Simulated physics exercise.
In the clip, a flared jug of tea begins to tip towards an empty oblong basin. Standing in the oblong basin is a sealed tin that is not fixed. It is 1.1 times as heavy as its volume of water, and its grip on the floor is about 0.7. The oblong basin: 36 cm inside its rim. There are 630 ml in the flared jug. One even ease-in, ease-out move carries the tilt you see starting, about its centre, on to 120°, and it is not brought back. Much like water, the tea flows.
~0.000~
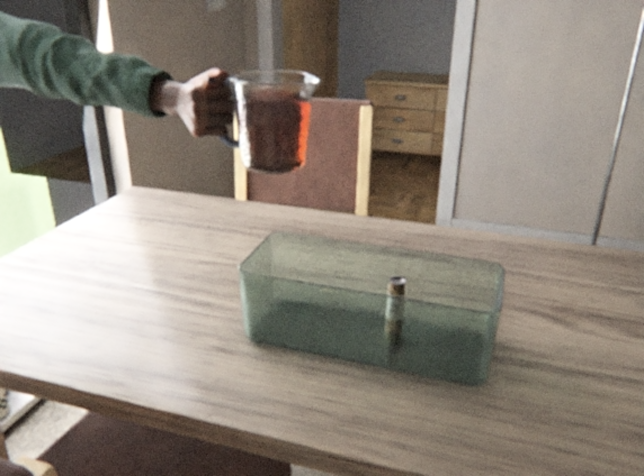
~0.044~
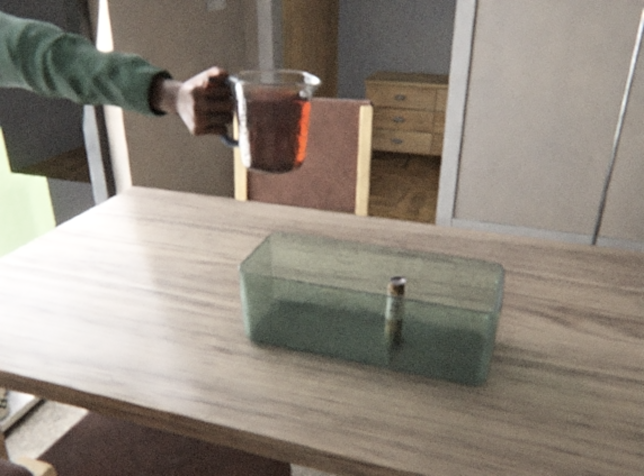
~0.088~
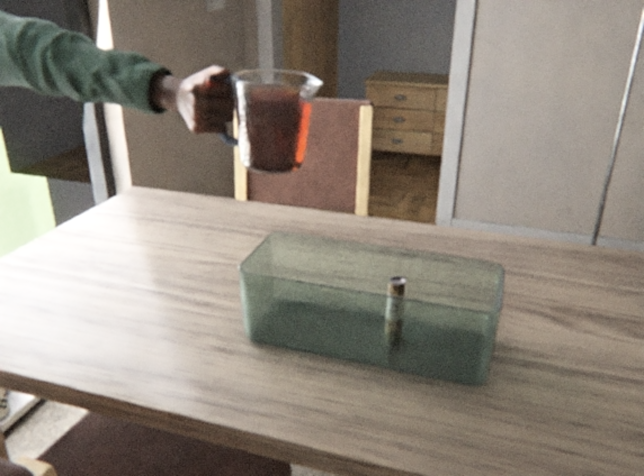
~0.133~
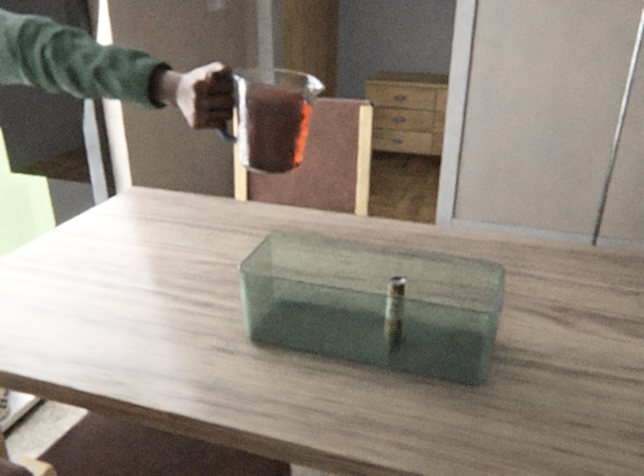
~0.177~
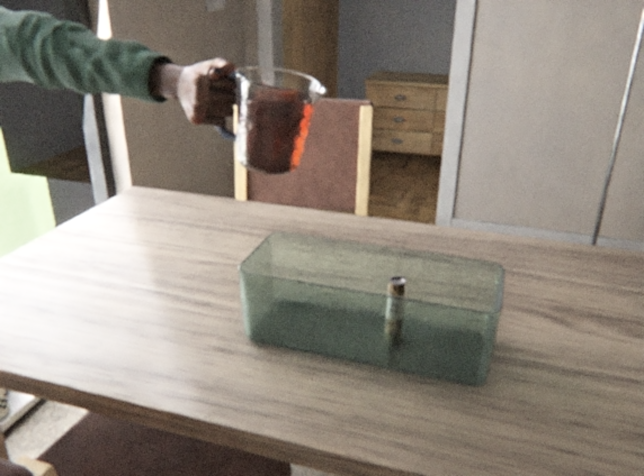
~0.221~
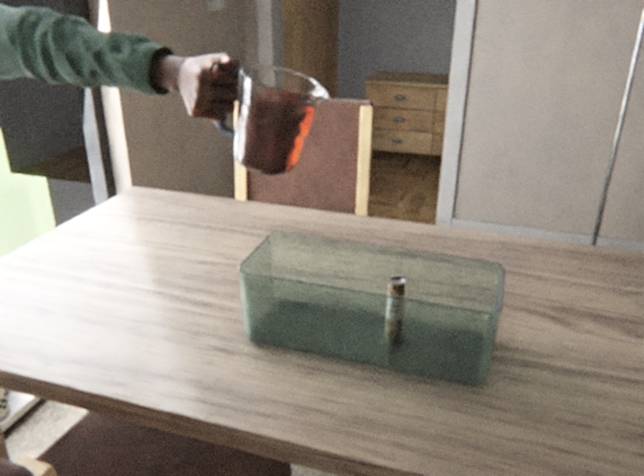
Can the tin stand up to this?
It tilts over.
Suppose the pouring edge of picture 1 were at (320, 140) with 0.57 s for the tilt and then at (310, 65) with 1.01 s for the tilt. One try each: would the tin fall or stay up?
In the first try it remains standing; in the second it remains standing.
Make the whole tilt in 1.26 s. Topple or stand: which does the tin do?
The tin topples.
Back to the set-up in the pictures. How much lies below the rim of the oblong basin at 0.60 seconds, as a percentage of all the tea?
About 3 per cent.
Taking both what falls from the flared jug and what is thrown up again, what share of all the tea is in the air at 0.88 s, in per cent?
Some 24 % is up in the air.
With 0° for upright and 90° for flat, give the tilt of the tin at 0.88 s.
It leans about 25° from upright.
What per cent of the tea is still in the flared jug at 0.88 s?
10 in a hundred, give or take.
By 0.60 s the tilt is 81° and 72 per cent is still to pour; the tin stands where it began.
By 0.88 s the tilt is 117° and 9 per cent is still to pour; the tin leans 23°.
By 1.16 s the tilt is 120° and 0 per cent is still to pour; the tin lies on its side.
By 1.48 s the tilt is 120° and 0 per cent is still to pour; the tin lies on its side.
At rest the tin lies on its side.
